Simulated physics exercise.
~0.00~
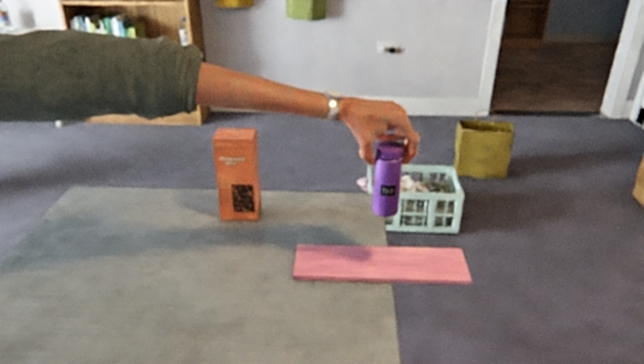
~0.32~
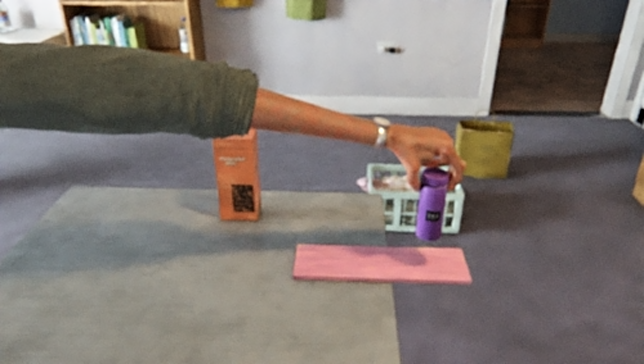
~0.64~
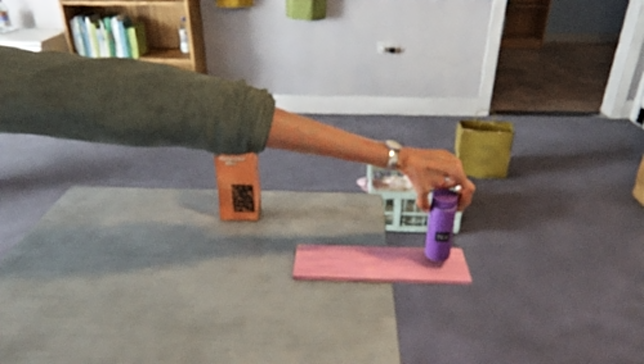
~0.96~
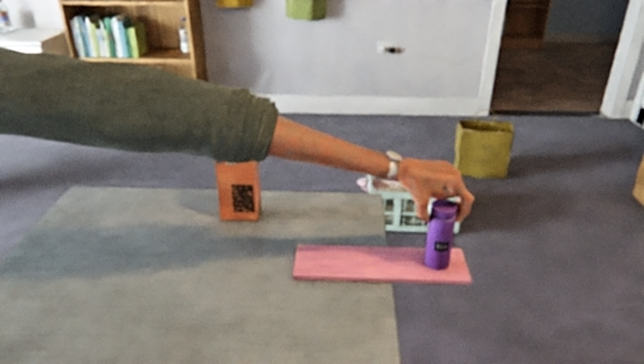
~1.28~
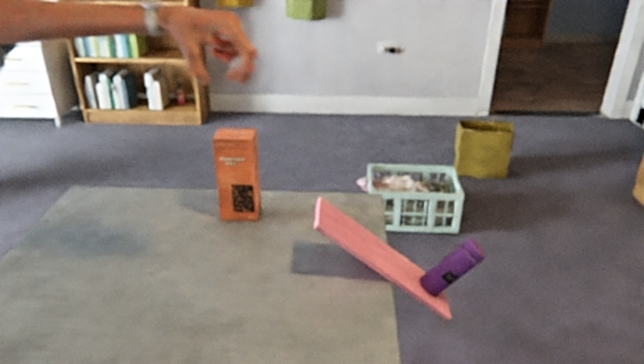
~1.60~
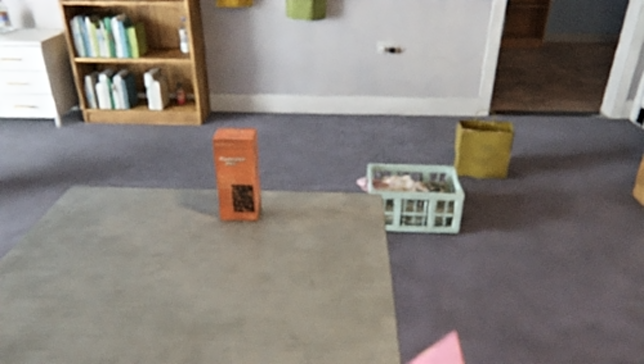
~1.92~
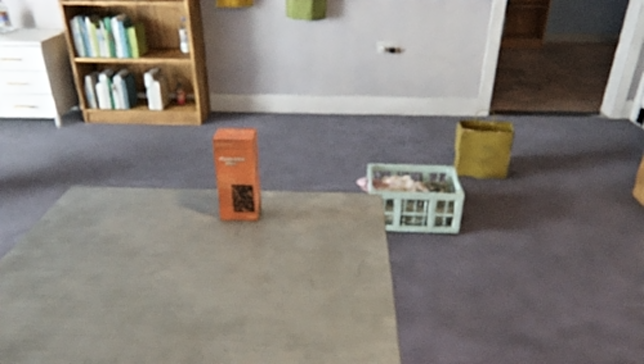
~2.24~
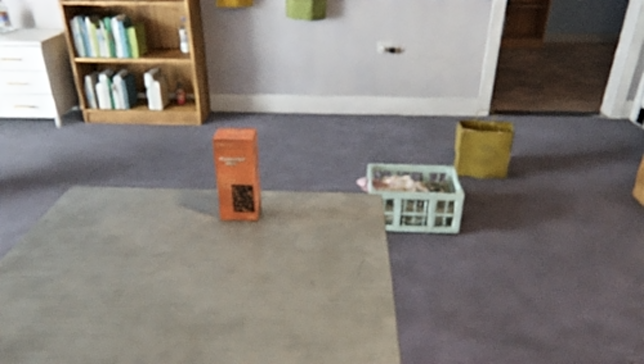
In this clip, a hand lowers a purple shaker onto the right part of a pink plank, then lets go and draws back. The plank tips down to the right and drops out of view with the shaker, while an orange carton stays standing.
